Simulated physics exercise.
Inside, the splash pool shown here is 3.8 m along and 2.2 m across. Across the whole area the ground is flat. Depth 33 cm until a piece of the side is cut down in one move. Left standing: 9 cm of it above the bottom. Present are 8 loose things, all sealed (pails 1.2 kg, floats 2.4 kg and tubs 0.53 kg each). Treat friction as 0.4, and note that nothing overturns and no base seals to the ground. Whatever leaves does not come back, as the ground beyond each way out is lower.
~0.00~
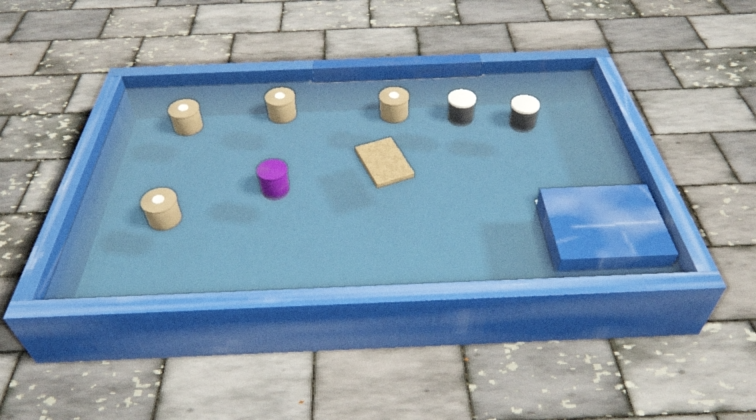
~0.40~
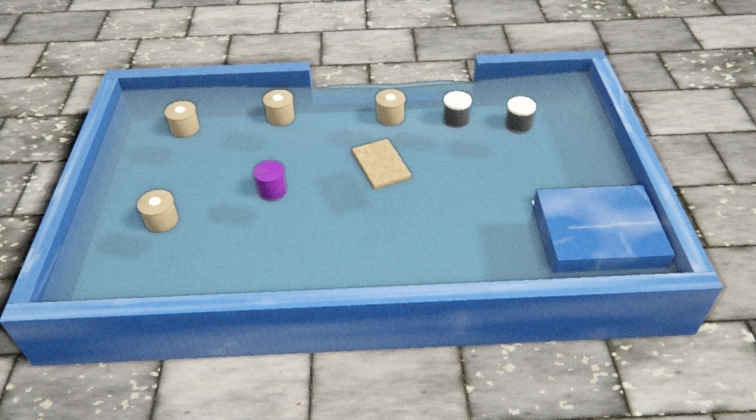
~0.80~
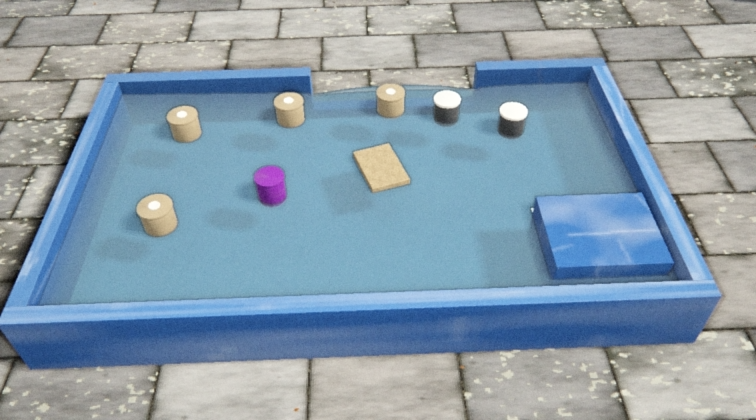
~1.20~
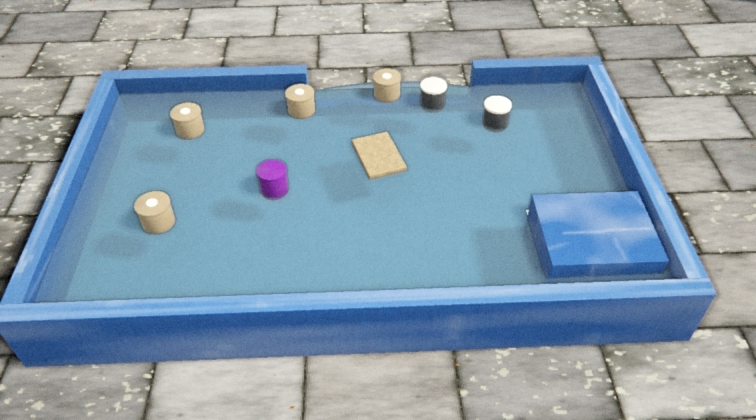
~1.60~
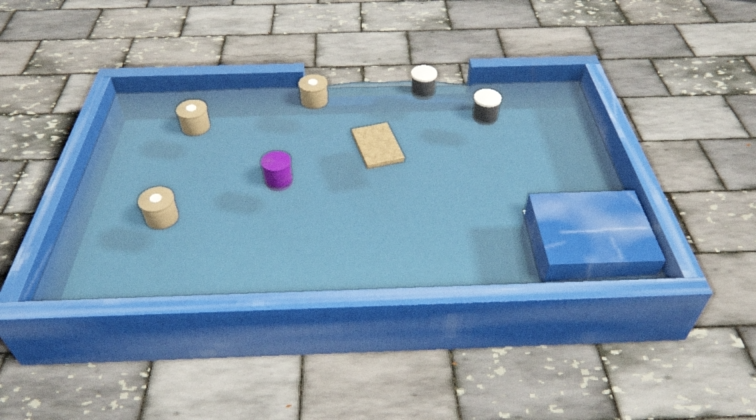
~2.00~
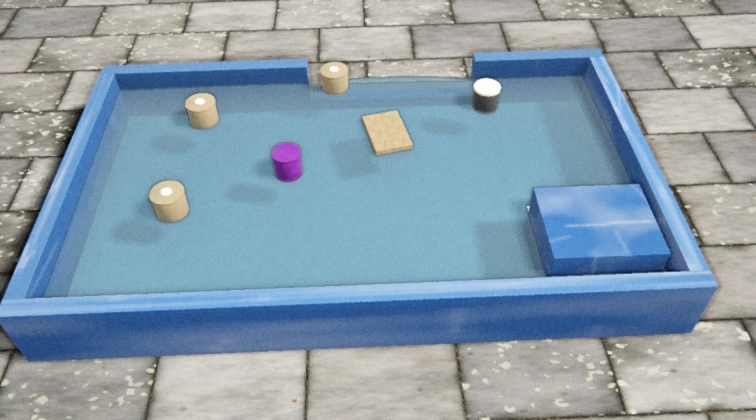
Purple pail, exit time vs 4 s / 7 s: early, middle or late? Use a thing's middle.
It departs after the later point or stays.
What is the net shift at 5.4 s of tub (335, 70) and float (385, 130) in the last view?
The first is washed out and the second is washed out.
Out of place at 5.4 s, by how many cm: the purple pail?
60 cm or so by then.
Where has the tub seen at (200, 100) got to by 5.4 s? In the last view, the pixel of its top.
It should be close to pixel (246, 96).
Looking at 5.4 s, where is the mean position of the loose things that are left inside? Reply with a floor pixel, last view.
It sits at about (261, 174).
After 2.8 s the purple pail is near (303, 150), 0.3 m from its start, afloat; 3 of 8 are out; 5 afloat.
After 5.4 s the purple pail is near (323, 124), 0.7 m from its start, afloat; 5 of 8 are out; 3 afloat.
After 8.0 s the purple pail is near (365, 94), 1.2 m from its start, afloat; 5 of 8 are out; 3 afloat.
After 12.0 s the purple pail has gone out (at 9.5 s); 7 of 8 are out; 1 afloat.
